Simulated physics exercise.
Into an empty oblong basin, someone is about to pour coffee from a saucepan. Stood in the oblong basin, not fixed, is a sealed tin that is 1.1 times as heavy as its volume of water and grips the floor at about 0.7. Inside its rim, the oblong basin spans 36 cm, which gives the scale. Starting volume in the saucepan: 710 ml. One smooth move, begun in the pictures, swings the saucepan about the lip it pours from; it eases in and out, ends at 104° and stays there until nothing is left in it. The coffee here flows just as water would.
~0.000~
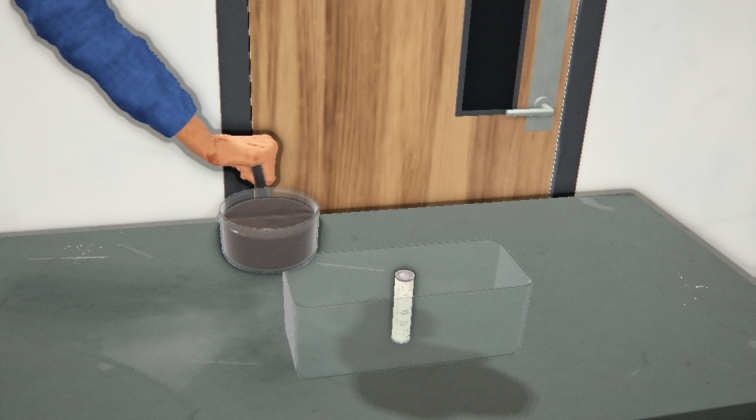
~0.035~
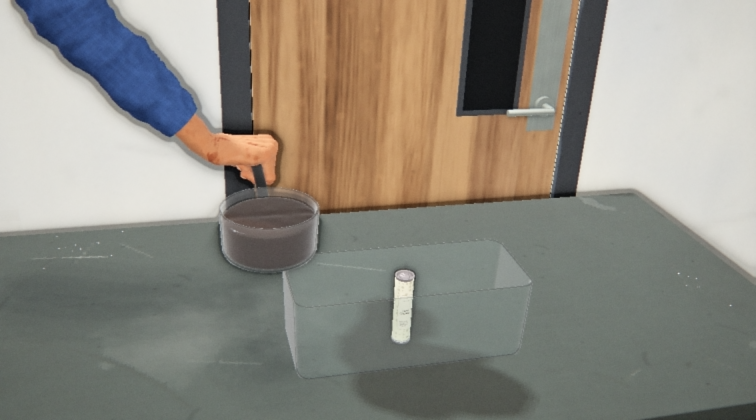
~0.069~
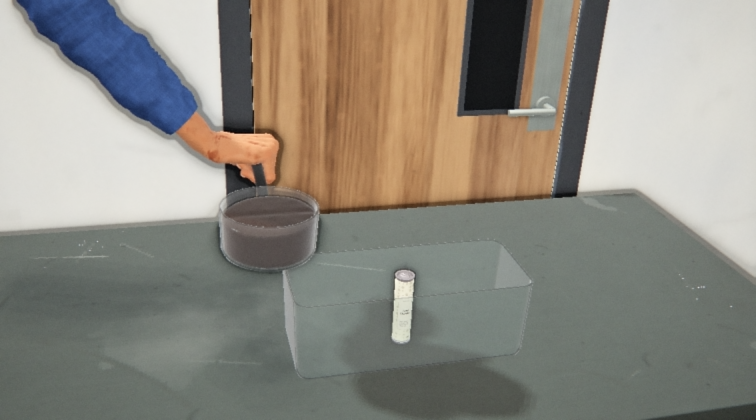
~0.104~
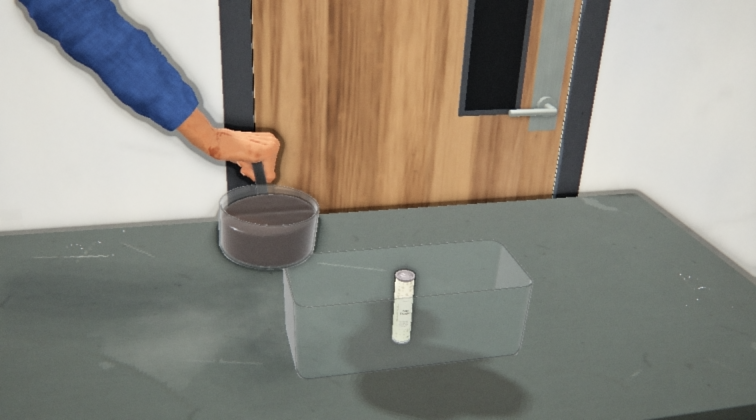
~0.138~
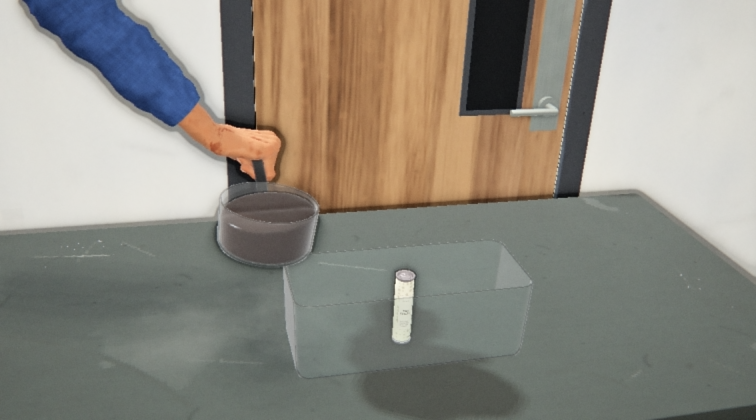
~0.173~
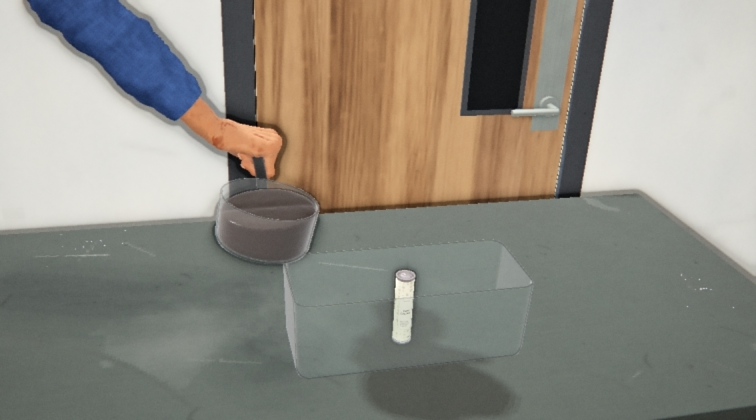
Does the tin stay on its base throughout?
It tilts over.
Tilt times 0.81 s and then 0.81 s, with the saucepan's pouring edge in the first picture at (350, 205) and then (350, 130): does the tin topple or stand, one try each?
Trial 1 - tin stays standing; trial 2 - tin stays standing.
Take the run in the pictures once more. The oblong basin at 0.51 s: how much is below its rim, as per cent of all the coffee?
About 4 per cent.
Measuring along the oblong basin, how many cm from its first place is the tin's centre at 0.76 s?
Estimate: Around 1 cm.
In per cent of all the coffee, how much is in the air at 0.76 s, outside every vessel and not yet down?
Airborne fraction: Approx. 20 %.
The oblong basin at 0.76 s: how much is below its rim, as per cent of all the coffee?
Near 72 per cent of the total.
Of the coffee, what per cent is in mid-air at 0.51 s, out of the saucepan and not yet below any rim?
34 %.
After 0.51 s the tilt is 73° and 61 per cent is still to pour; the tin stands where it began.
After 0.76 s the tilt is 103° and 8 per cent is still to pour; the tin leans 11°.
After 1.03 s the tilt is 104° and 0 per cent is still to pour; the tin lies on its side.
After 1.31 s the tilt is 104° and 0 per cent is still to pour; the tin lies on its side.
In the end the tin lies on its side.
